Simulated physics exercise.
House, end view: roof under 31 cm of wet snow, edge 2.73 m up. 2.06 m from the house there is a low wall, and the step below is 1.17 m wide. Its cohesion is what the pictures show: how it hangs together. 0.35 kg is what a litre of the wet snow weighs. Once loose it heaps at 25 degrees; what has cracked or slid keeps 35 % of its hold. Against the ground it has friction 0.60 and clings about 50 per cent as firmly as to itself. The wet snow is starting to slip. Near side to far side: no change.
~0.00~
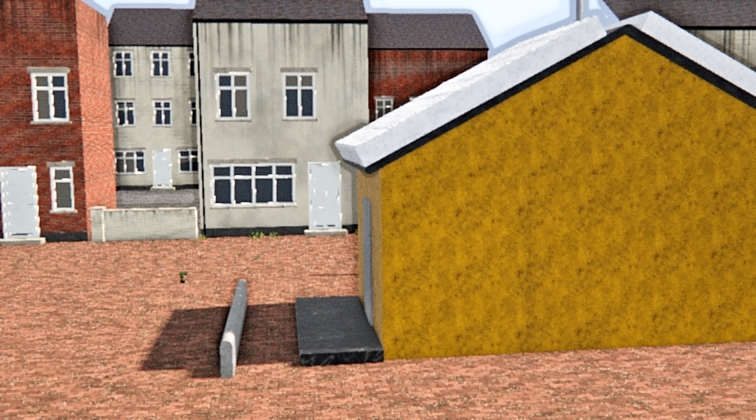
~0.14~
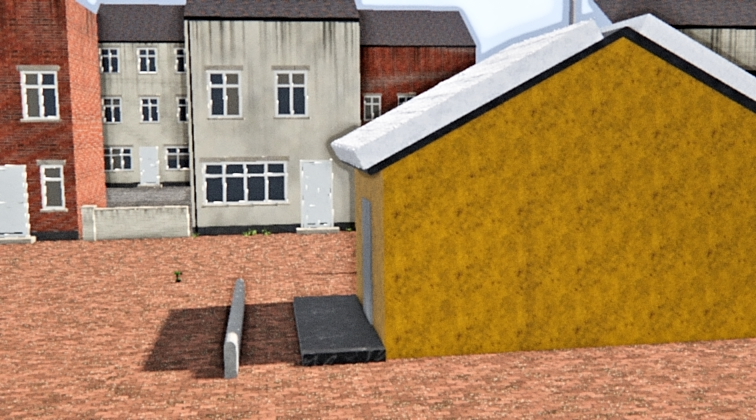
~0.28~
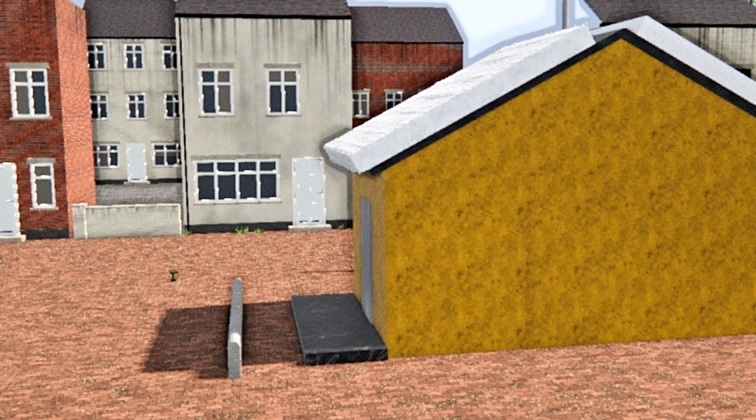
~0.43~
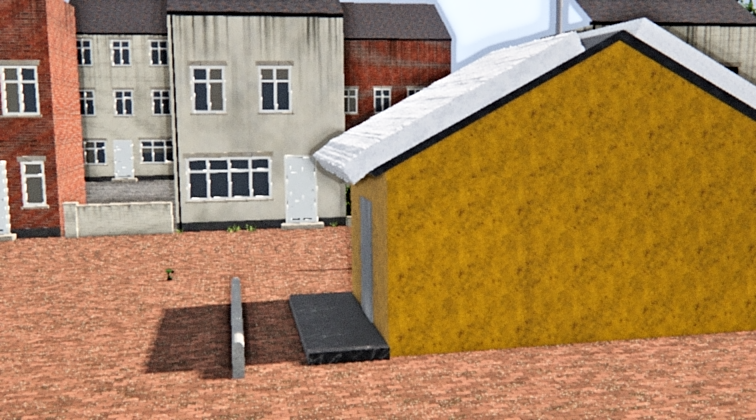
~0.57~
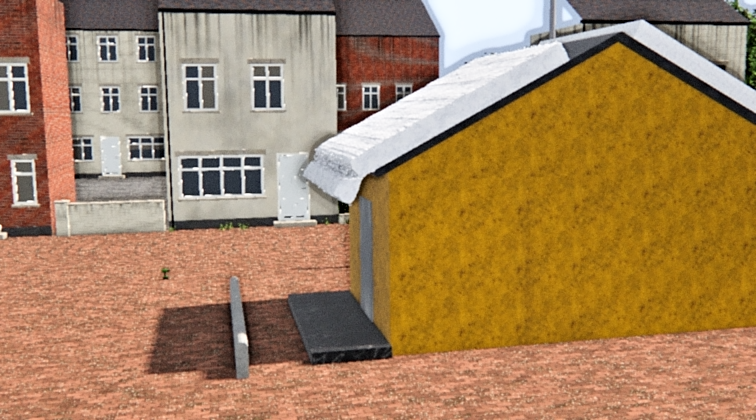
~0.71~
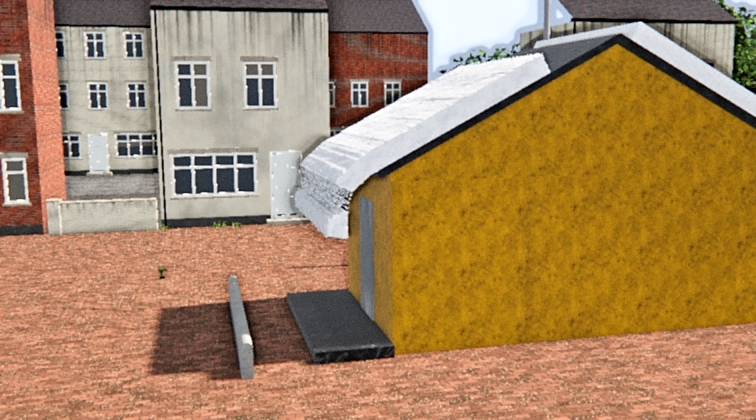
A thick layer of white snow slid down the left slope of a yellow building's roof, slowly at first, then pushed farther out past the eaves, bending downward and cracking above the dark step.
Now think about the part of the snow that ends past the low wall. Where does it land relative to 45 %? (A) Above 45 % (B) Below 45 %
A.
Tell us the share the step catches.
I'd say near 9 in a hundred.
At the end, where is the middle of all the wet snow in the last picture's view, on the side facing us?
Estimated pixel: (186, 364).
By 1.13 s, 60 % is still on the roof and 0 % is past the low wall.
By 1.62 s, 1 % is still on the roof and 11 % is past the low wall.
By 2.11 s, none is still on the roof and 52 % is past the low wall.
By 2.60 s, none is still on the roof and 52 % is past the low wall.
By 3.10 s, at the end, none is still on the roof and 52 % is past the low wall.
